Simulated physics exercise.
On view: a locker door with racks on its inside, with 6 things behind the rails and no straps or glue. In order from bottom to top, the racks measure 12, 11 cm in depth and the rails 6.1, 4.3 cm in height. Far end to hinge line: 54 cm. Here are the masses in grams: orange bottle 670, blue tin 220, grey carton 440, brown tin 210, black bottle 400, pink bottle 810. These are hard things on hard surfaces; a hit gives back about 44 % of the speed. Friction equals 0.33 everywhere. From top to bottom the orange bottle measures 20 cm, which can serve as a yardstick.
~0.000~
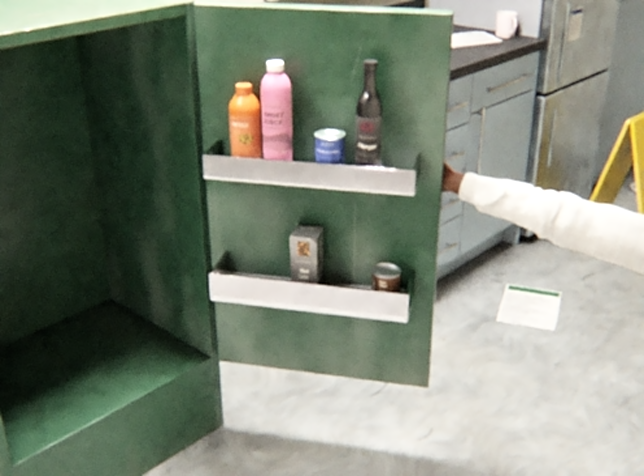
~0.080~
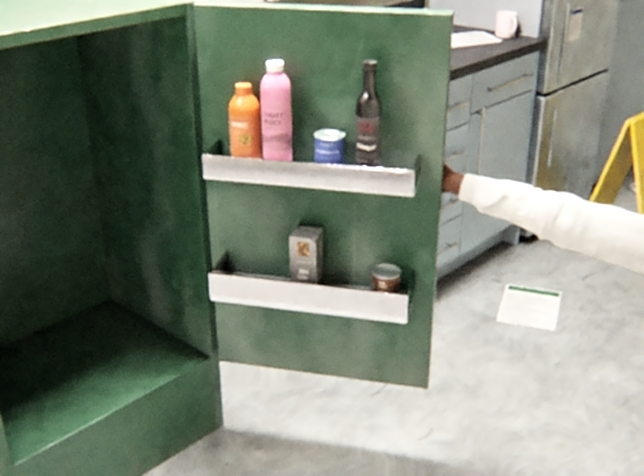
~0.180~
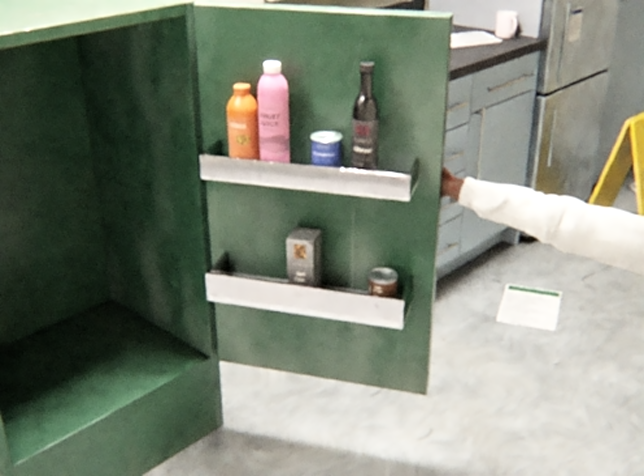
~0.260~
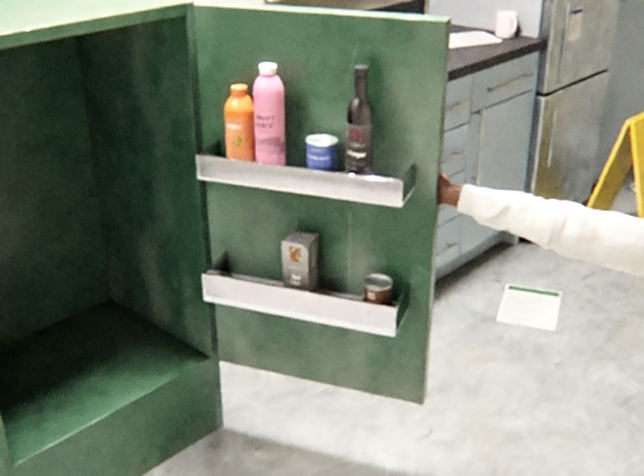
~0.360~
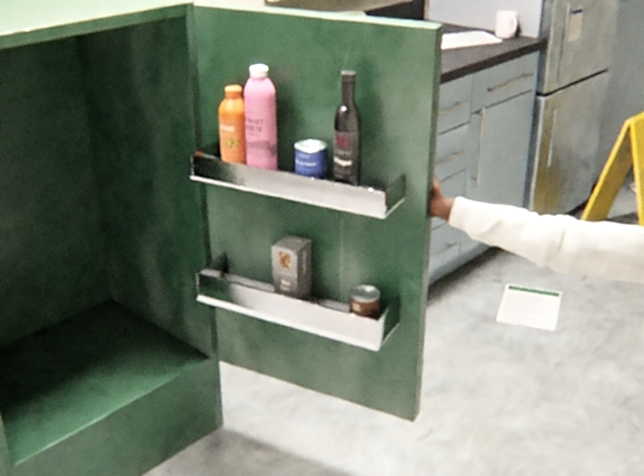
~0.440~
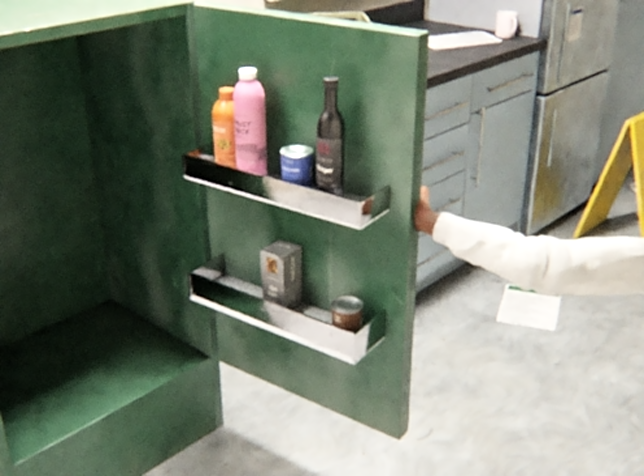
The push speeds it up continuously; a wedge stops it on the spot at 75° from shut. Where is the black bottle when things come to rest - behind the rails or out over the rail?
The black bottle comes to rest out over the rail.
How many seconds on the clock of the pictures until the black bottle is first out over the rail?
I'd say around the 0.7 s mark.
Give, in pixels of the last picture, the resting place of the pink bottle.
It comes to rest somewhere around (211, 130).
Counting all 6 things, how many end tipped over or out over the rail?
The count is 1.
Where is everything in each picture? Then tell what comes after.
The first picture shows door at 120°; black bottle (369, 120); orange bottle (246, 125).
The second picture shows door at 120°; grey carton (307, 260); brown tin (385, 286).
The third picture shows door at 117°; pink bottle (274, 119); orange bottle (244, 126).
The fourth picture shows door at 113°; blue tin (322, 159); grey carton (301, 266).
The fifth picture shows door at 105°; brown tin (364, 309); pink bottle (261, 124).
The sixth picture shows door at 97°; black bottle (331, 141).
By 0.64 s, door at 75°; black bottle tilted 3° near (254, 161); blue tin 2 cm from its spot; grey carton 2 cm from its spot.
By 0.94 s, door at 75°; black bottle now out over the rail; pink bottle tilted 9°; grey carton 3 cm from its spot.
By 1.24 s, door at 75°; pink bottle tilted 6°; grey carton 3 cm from its spot; brown tin 2 cm from its spot.
By 1.54 s, door at 75°; grey carton 3 cm from its spot; brown tin 2 cm from its spot; pink bottle 2 cm from its spot.
When it is over (2.5 s), out over the rail, black bottle; the other 5 within 5 cm of the start.
